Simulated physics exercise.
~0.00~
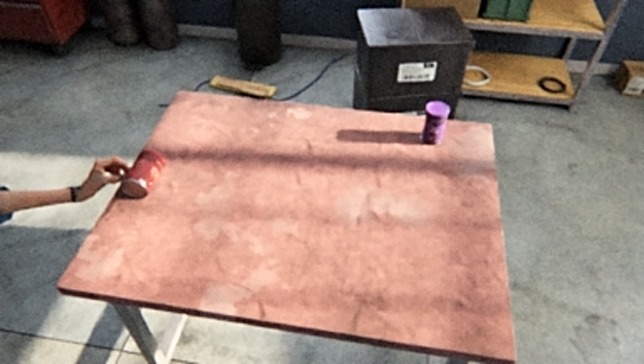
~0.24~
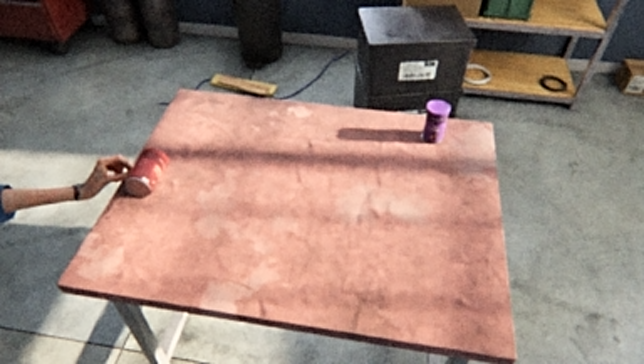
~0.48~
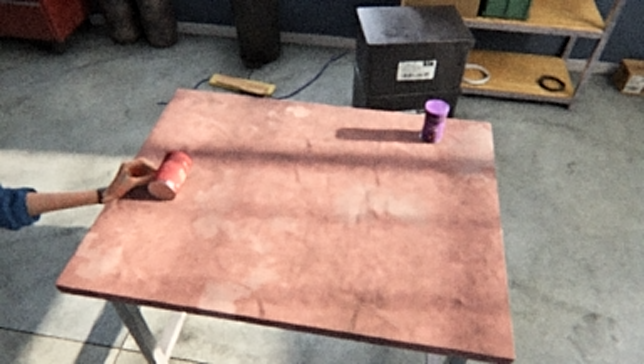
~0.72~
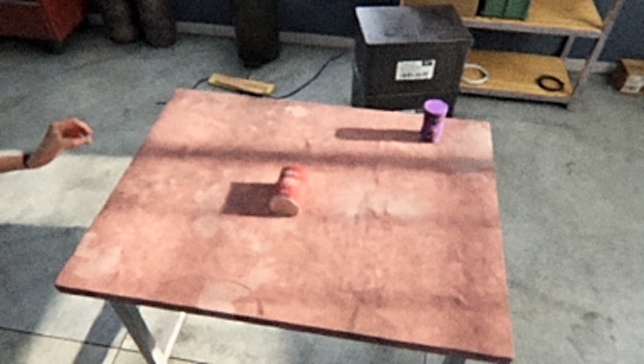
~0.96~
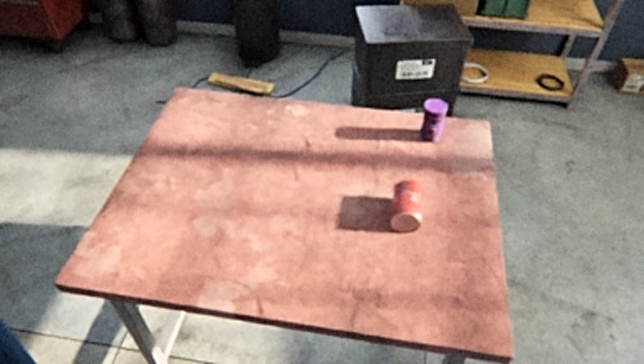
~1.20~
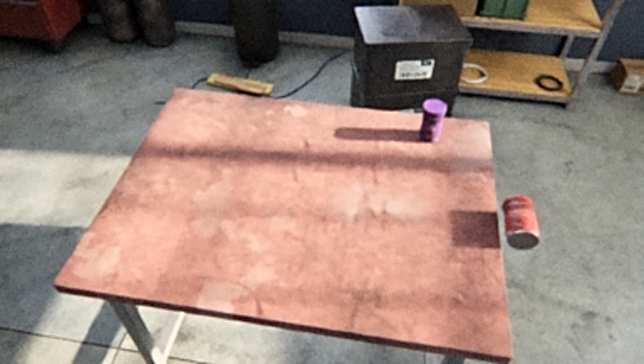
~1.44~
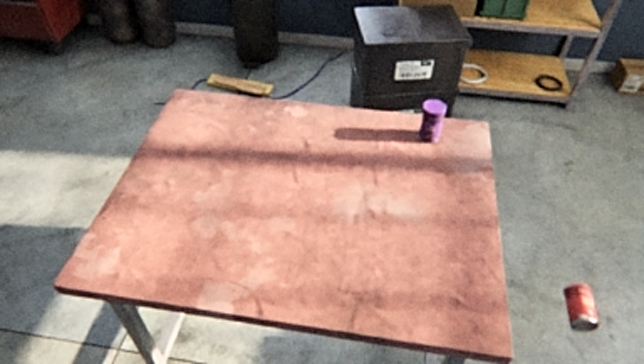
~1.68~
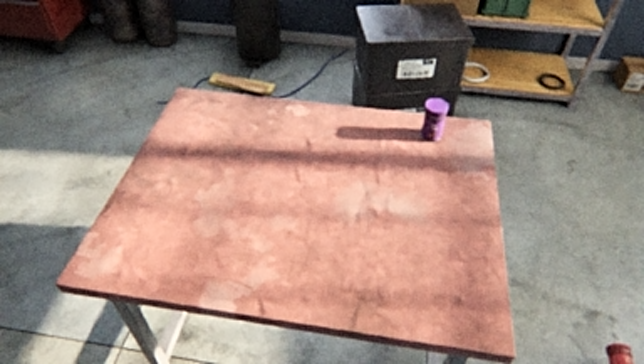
Red tin rolling right across a table after a hand's shove, dropping off the edge to the floor, purple tin staying put.
